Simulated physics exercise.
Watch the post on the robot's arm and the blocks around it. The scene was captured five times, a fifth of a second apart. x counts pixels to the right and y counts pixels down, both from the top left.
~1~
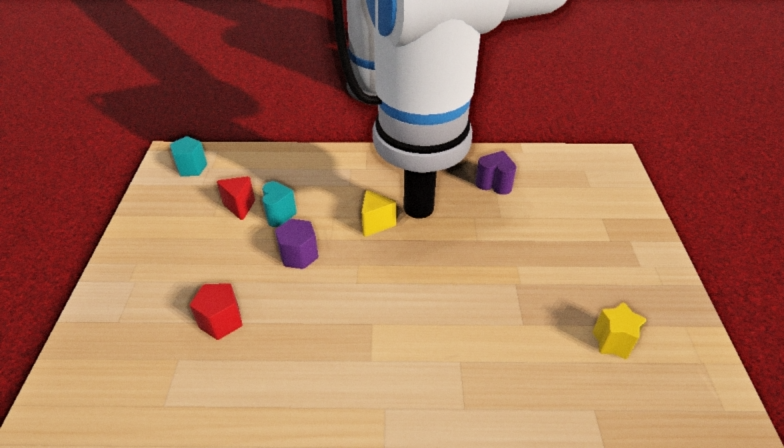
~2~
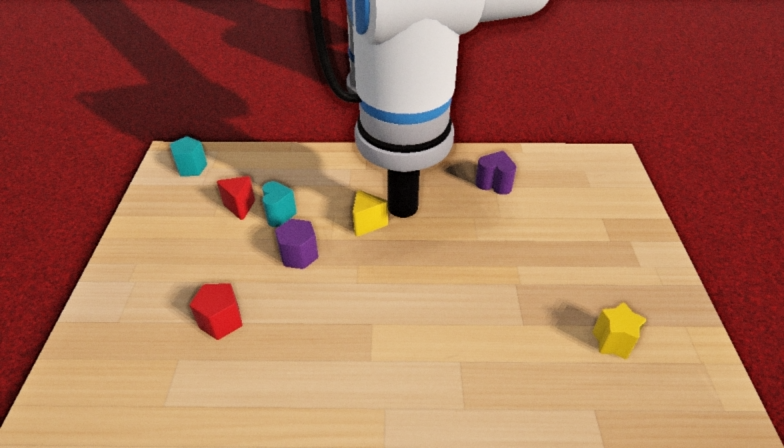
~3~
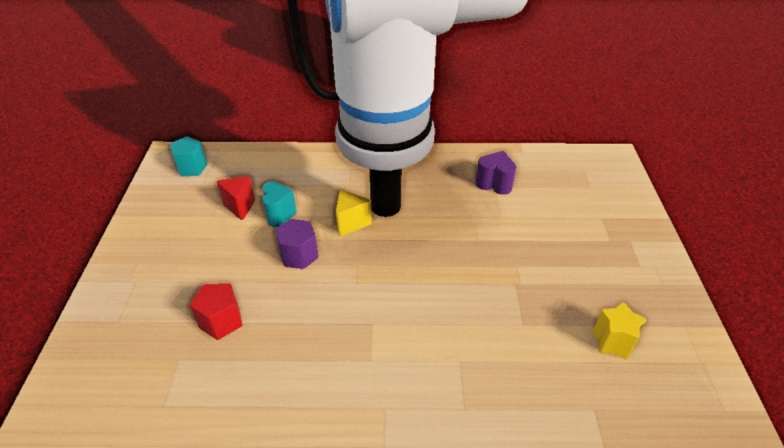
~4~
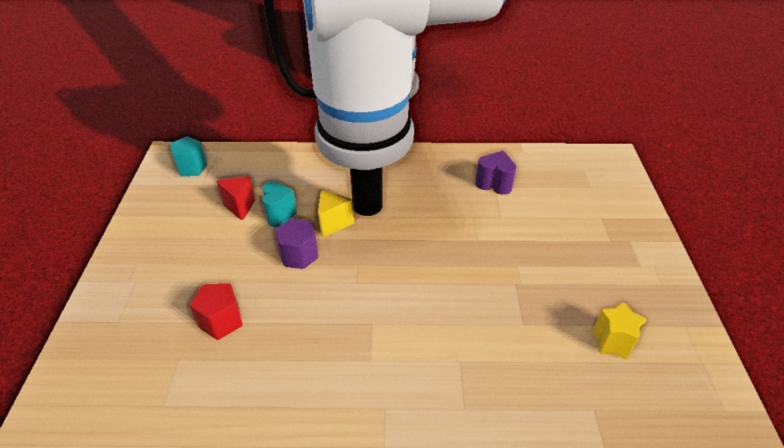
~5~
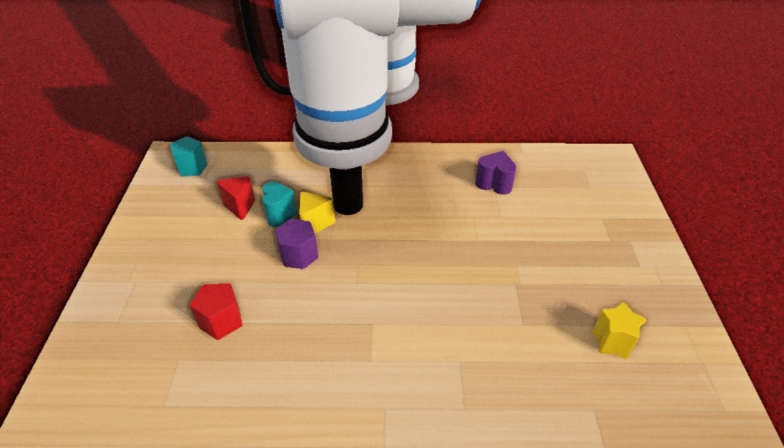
A robot arm's black post moves left across a wooden table, pushing a yellow triangular block ahead of it. The yellow block slides steadily away from the purple heart and toward a cluster of red, turquoise and purple blocks, ending close beside the turquoise and purple ones, while the other blocks stay still.
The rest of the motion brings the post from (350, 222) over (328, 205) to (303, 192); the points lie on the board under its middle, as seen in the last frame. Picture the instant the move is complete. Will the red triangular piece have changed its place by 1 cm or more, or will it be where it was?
My prediction: It remains in place.
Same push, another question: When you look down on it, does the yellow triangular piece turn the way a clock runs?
I believe not.
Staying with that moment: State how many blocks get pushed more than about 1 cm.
I think only one will be displaced.
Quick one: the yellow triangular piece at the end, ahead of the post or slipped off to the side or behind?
Slid away.
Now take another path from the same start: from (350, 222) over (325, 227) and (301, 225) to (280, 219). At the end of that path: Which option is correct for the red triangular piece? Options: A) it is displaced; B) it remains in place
The one that fits is A, it is displaced.
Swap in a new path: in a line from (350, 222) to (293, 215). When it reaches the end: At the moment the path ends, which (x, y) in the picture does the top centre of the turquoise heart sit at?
Roughly at (254, 188).
On the path given first. Halfway along, post at (326, 188); yellow triangular piece at (302, 196), turned 65° anticlockwise.
At the end, post at (300, 176); red triangular piece not moved; yellow triangular piece at (302, 193), turned 100° anticlockwise.
